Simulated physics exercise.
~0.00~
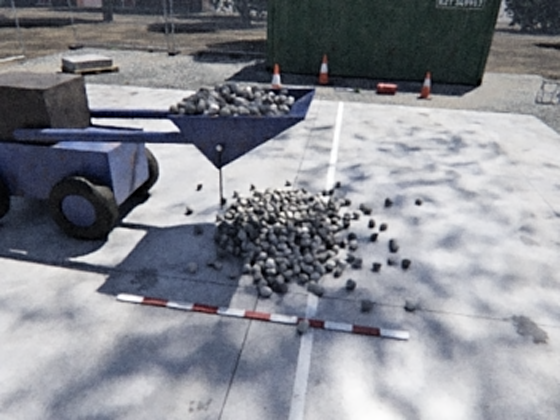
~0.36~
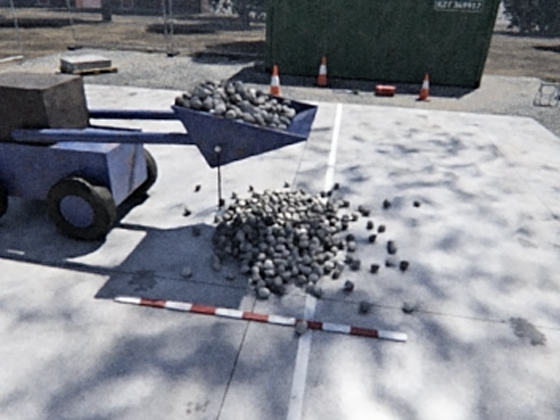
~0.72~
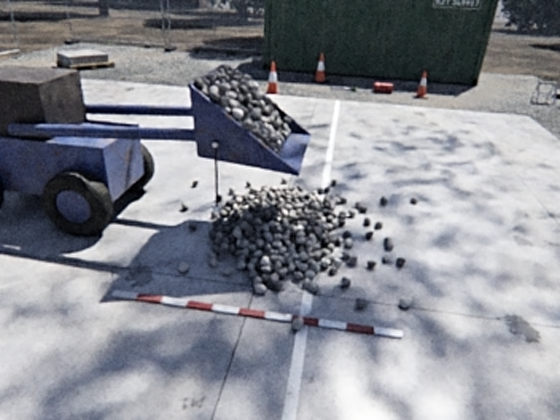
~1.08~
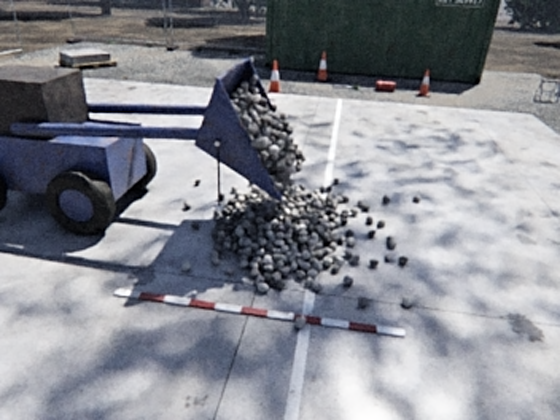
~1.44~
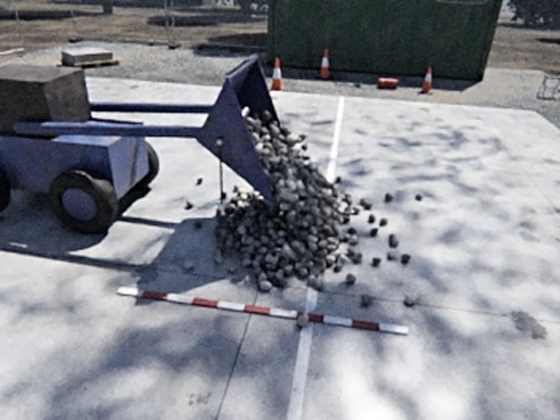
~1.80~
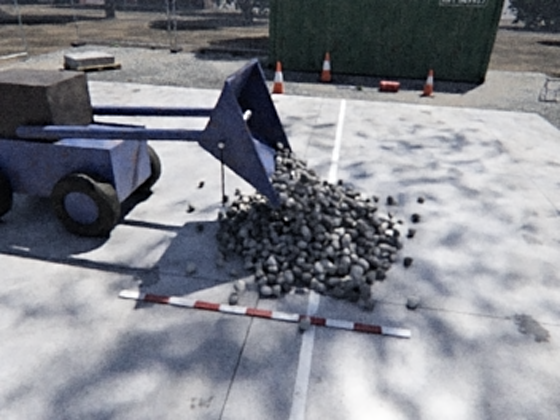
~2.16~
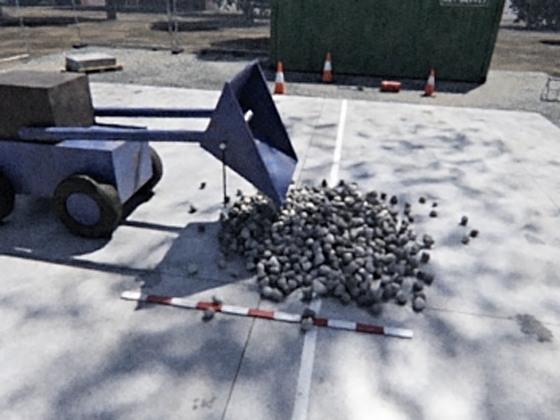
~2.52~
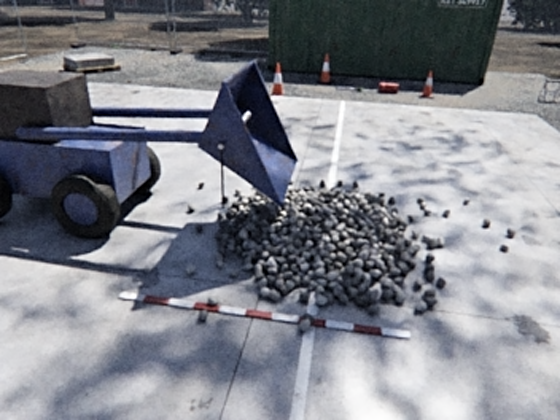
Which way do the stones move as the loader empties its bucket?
The stones move to the right, sliding down out of the bucket and spreading over the painted line.
